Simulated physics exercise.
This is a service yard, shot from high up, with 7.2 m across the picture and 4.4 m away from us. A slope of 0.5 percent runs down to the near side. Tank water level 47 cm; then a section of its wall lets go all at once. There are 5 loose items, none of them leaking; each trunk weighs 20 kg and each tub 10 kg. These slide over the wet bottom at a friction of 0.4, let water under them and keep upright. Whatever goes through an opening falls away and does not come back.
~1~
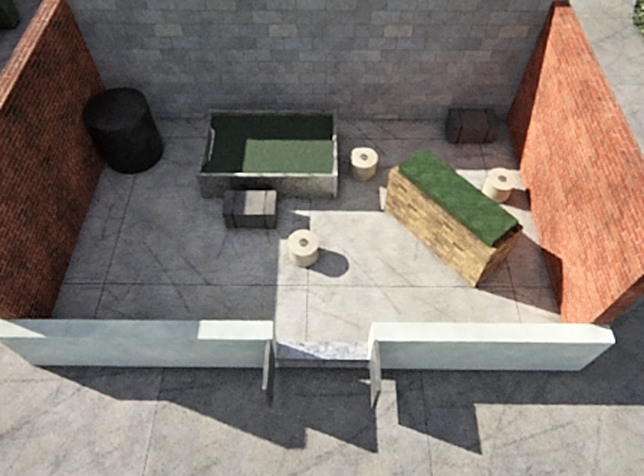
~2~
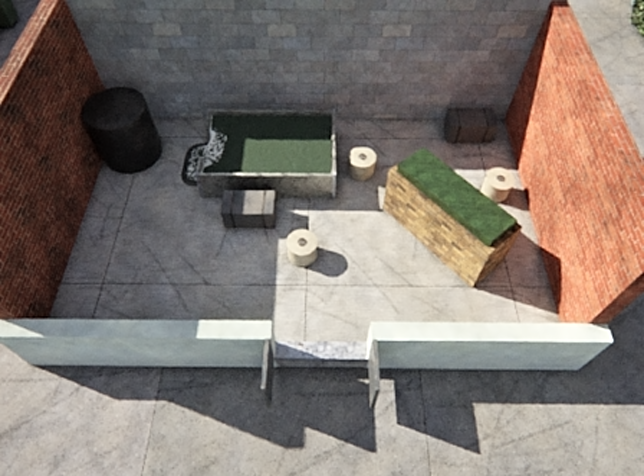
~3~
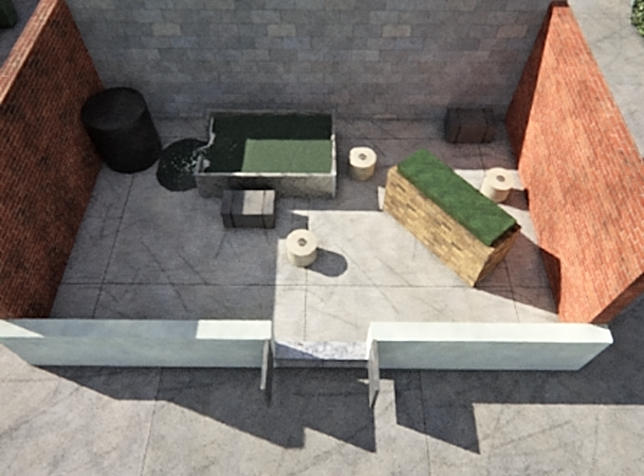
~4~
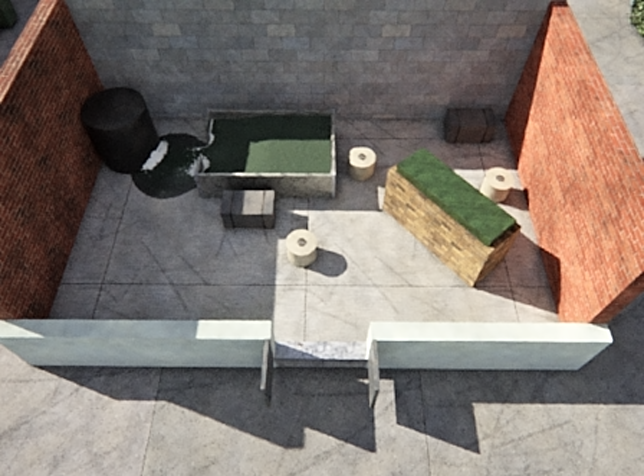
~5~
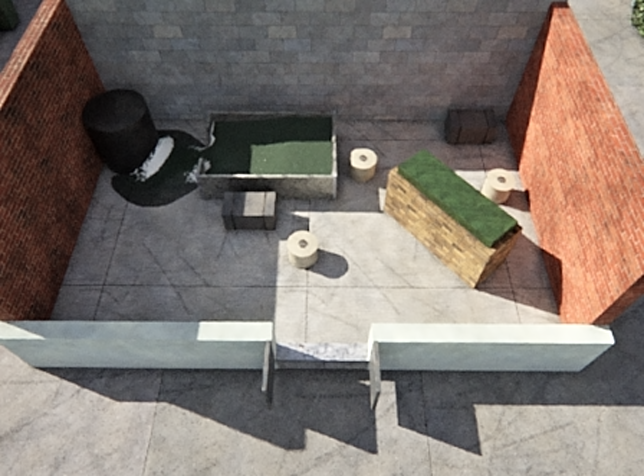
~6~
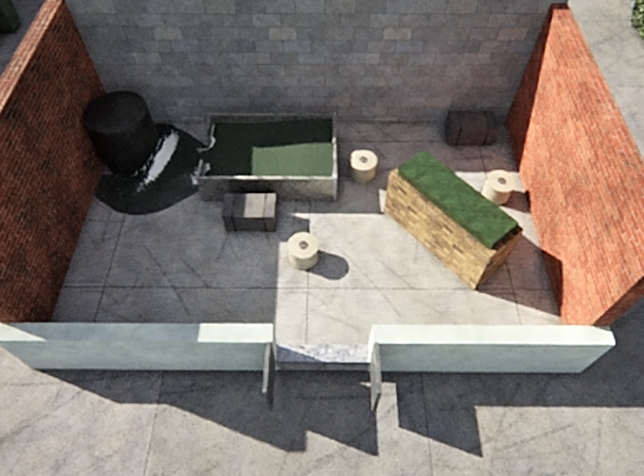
The footage shows a walled yard with a tank of dark green water, a black barrel and several loose items; water pours from the tank's left end, spreading across the paving and around the barrel while the objects stay still.
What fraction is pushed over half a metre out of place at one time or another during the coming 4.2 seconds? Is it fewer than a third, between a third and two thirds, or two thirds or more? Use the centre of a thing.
I'd guess the moved share fails to make a third.
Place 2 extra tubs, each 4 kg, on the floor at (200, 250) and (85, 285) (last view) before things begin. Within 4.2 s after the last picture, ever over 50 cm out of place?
In the order asked they come out inside the limit, beyond the limit.
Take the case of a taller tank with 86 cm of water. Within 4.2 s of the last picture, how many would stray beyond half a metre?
Count: 1.
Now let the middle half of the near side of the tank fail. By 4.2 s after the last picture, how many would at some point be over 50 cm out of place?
Result: 2 of them.
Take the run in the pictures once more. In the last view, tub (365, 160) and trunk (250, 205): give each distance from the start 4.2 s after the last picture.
Net shifts, in order: 0 cm and 0 cm.
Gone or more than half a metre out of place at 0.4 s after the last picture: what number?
By my tally, 0.
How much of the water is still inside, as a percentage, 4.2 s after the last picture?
Roughly 100 percent.
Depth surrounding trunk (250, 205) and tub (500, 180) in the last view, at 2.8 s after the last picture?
Roughly 0 and 0 cm.
Then, 0.4 s after the last picture 0 of 5 are over 50 cm from their spots; 0 afloat.
Then, 1.5 s after the last picture 0 of 5 are over 50 cm from their spots; 0 afloat.
Then, 2.8 s after the last picture 0 of 5 are over 50 cm from their spots; 0 afloat.
Then, 4.2 s after the last picture 0 of 5 are over 50 cm from their spots, and 0 have been at some point; 0 afloat.
